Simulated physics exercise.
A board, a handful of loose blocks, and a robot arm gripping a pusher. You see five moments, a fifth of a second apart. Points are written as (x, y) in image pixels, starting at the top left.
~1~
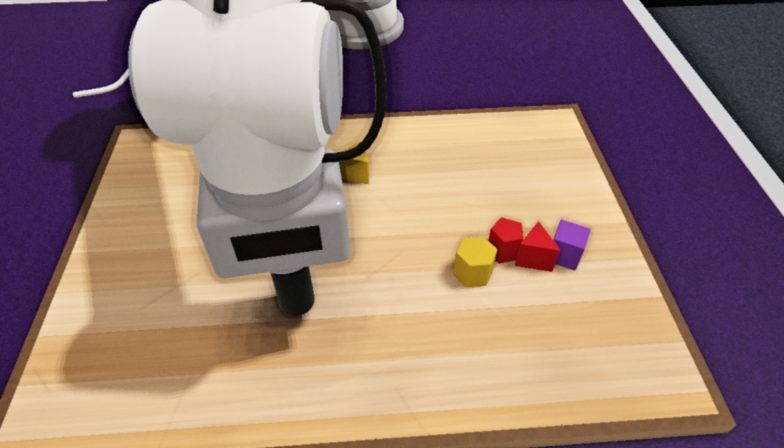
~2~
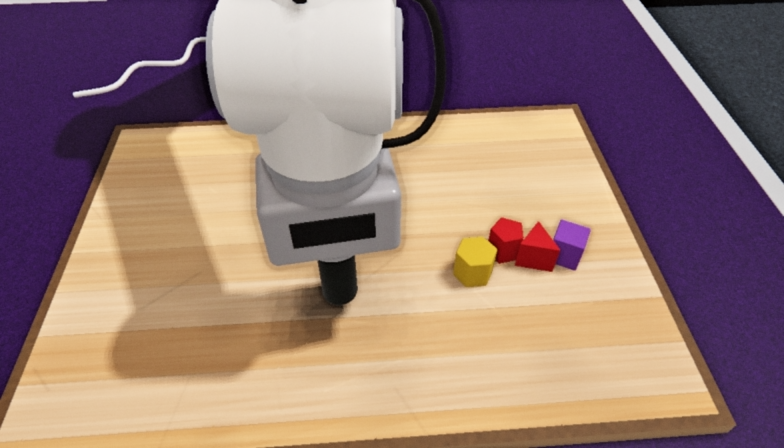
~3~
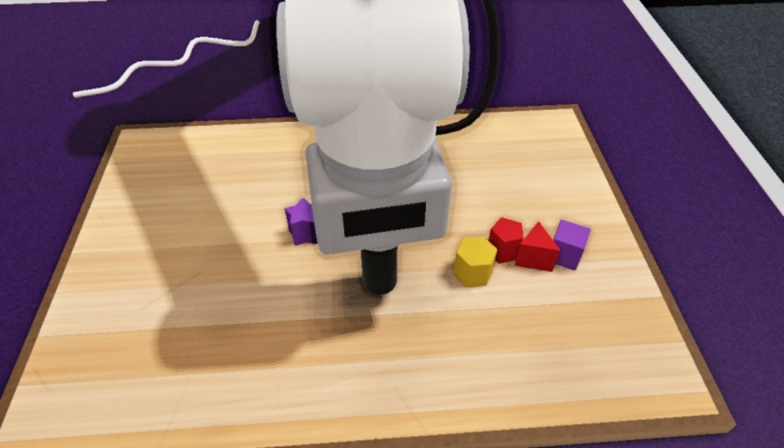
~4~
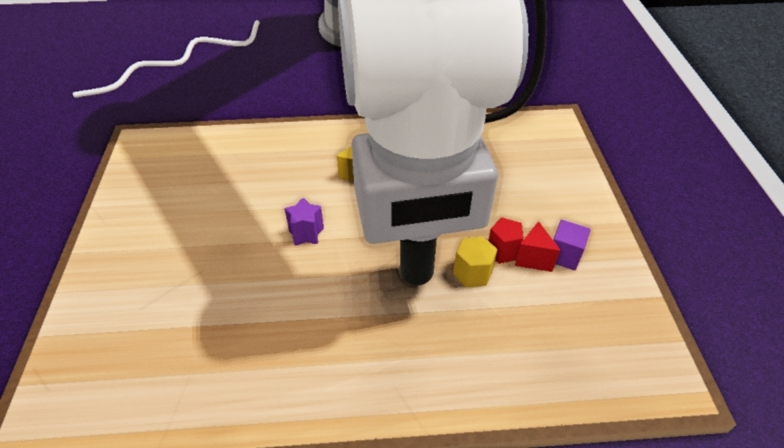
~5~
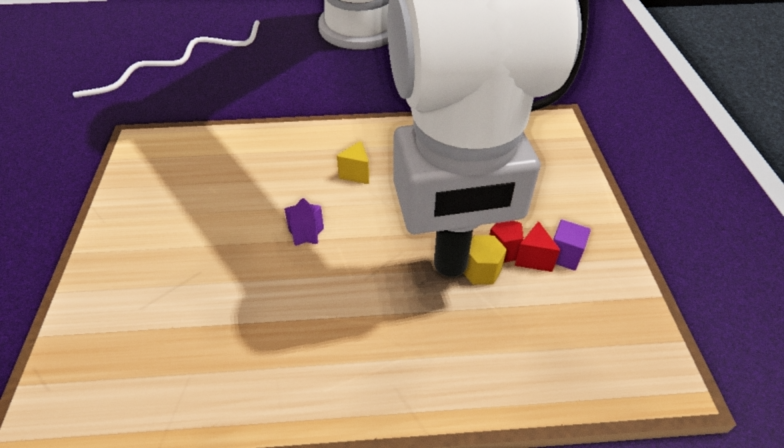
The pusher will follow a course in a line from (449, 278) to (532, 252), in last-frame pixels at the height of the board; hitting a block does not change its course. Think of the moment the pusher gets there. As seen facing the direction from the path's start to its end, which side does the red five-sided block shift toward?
Heads left.
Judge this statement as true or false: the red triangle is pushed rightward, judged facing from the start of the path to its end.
The statement is true.
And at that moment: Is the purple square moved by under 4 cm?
My answer is yes.
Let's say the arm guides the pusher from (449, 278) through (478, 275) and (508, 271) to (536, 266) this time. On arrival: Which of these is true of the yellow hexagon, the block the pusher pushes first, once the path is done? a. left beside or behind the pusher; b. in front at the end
(b)
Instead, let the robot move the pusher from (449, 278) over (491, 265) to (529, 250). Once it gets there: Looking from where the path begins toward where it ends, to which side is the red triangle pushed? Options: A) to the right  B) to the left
I'll go with A - to the right.
On the path given first. Halfway along, pusher (495, 252); yellow hexagon (529, 236); red five-sided block (529, 213), turned 50° anticlockwise; red triangle (561, 245); purple square (584, 233), turned 30° anticlockwise.
At the end, pusher (536, 238); yellow hexagon (571, 224), turned 15° clockwise; red five-sided block (533, 205), turned 70° anticlockwise; red triangle (580, 252), turned 20° clockwise; purple square (608, 234), turned 15° anticlockwise.
